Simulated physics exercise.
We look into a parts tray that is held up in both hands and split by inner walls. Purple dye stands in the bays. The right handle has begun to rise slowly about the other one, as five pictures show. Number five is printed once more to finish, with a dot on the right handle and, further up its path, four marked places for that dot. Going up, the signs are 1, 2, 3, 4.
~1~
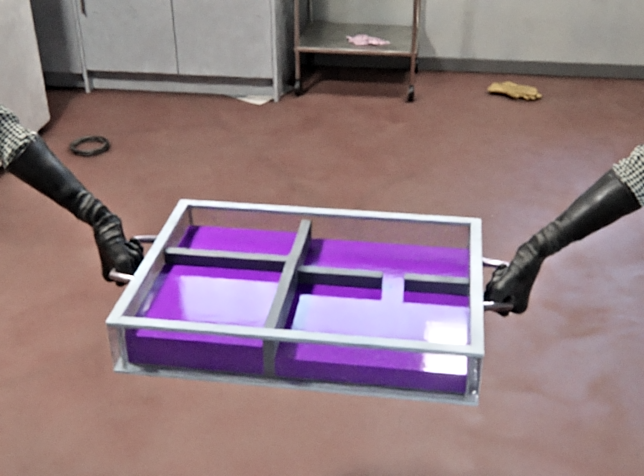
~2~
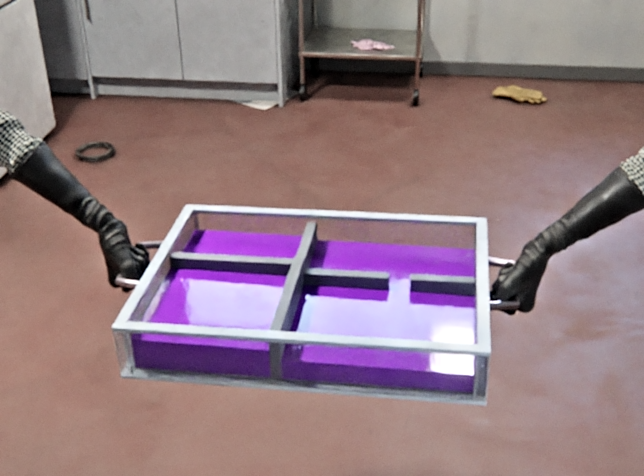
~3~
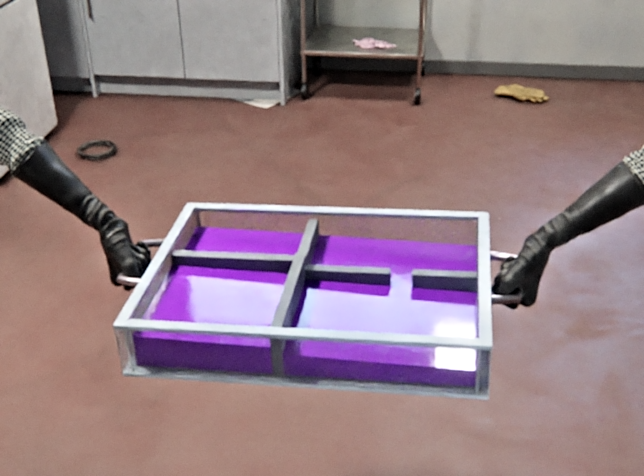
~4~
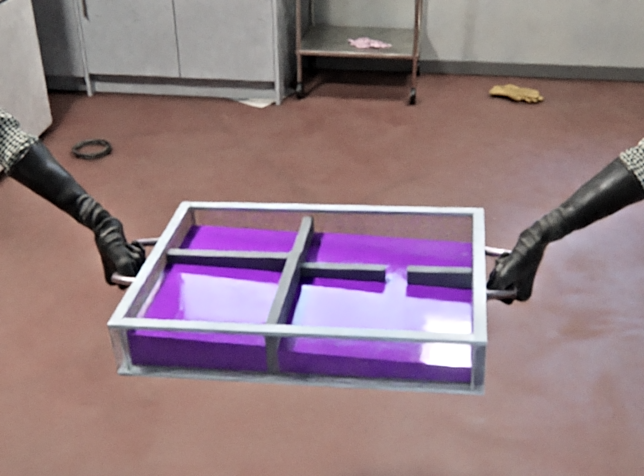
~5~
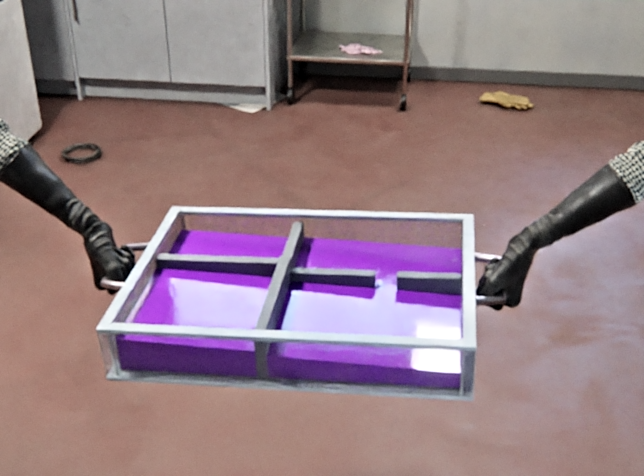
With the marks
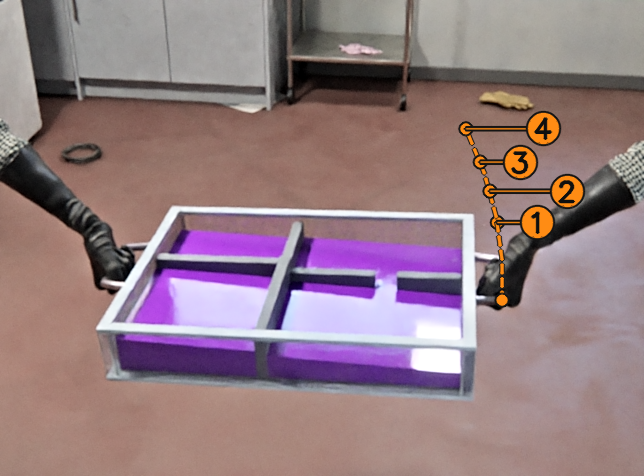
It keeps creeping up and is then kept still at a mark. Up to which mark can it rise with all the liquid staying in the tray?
1 is the one.
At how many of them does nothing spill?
One.
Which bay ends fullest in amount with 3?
It is the front left one.
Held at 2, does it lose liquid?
Yes, that goes wrong.
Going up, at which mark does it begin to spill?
2.
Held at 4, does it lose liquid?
Yes.
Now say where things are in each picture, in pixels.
In the first picture, the tray is level; deepest in the front left bay, at (213, 301), shallowest in the back right; right handle at (507, 286).
In the second picture, tipped about 1° down to the left; no wall is crossed; right handle at (514, 284).
In the third picture, tipped about 2° down to the left; no wall is crossed; right handle at (516, 278).
In the fourth picture, tipped about 3° down to the left; no wall is crossed; right handle at (511, 273).
In the fifth picture, tipped about 3° down to the left; deepest in the front left bay, at (205, 305), shallowest in the back right; right handle at (500, 279).
On the marked copy, 1 at (497, 222); 2 at (489, 191); 3 at (480, 162); 4 at (465, 128).
Choosing 1, nothing spills; the front left bay holds the most.
Choosing 2, about 10 % goes over the rim.
Choosing 3, about 27 % goes over the rim.
Choosing 4, about 41 % goes over the rim.
